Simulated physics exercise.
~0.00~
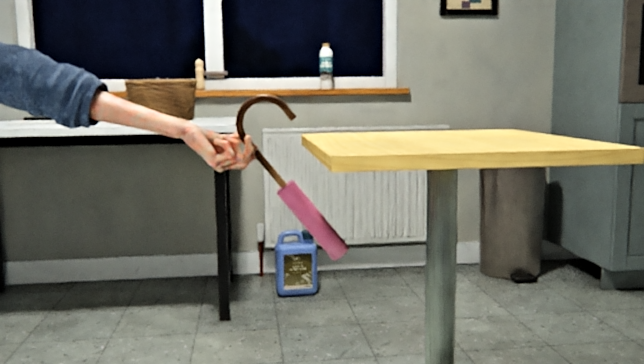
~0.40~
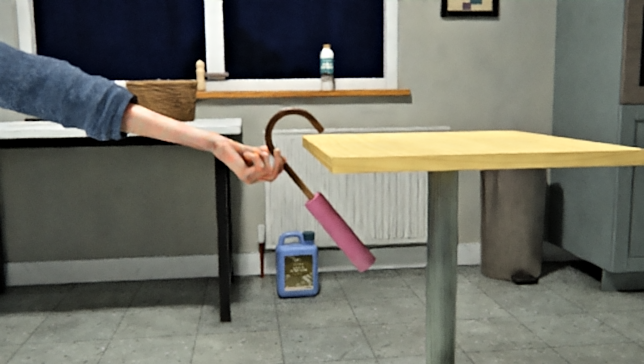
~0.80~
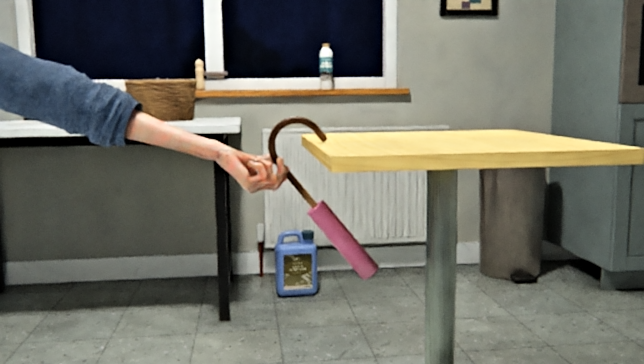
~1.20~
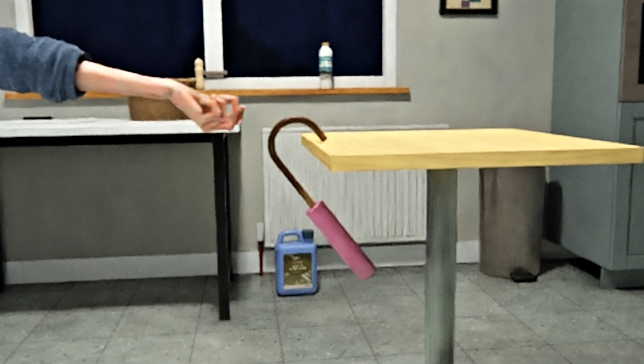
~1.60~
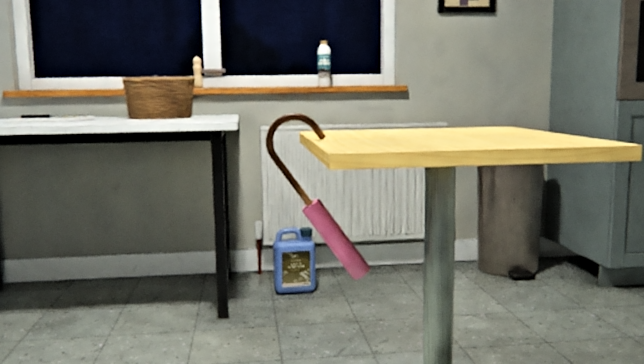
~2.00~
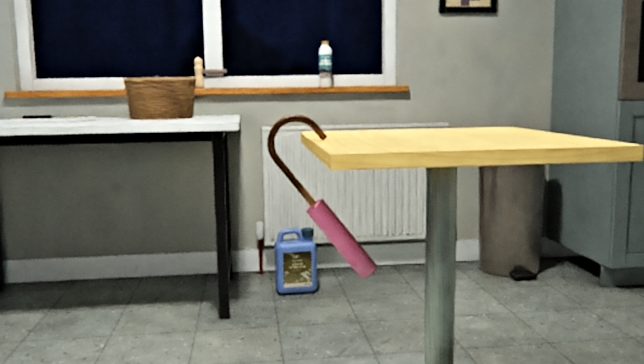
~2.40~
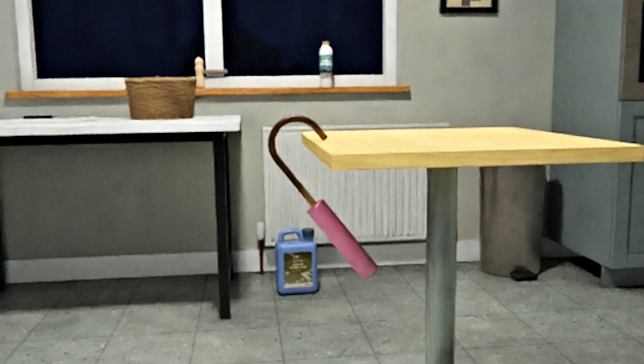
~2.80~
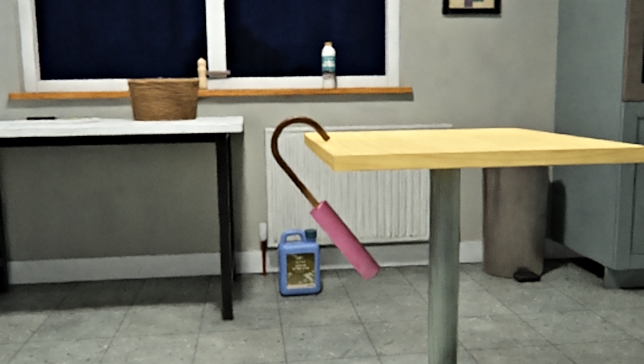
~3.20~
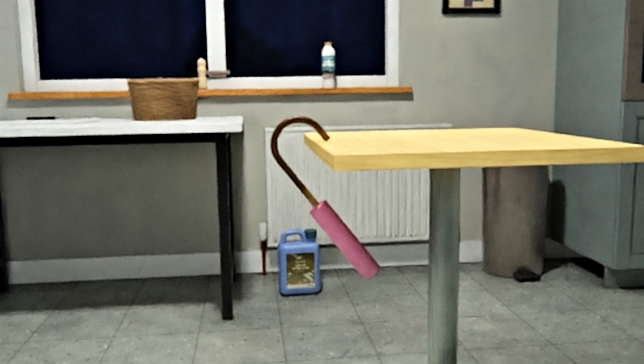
In a grey-walled room with a tiled floor, seen from the side at about table height by a slightly swaying camera, a pale yellow table top on a metal leg stands at the right. Behind it are a white radiator and a blue container on the floor, with a basket on a table at the left. A hand reaches in from the left, carrying a pink umbrella with a brown hooked handle, and moves it right to the table's near left edge. The hand lowers the hook onto the edge, lets go and withdraws to the left. The umbrella stays hooked there, hanging at a slant and still.
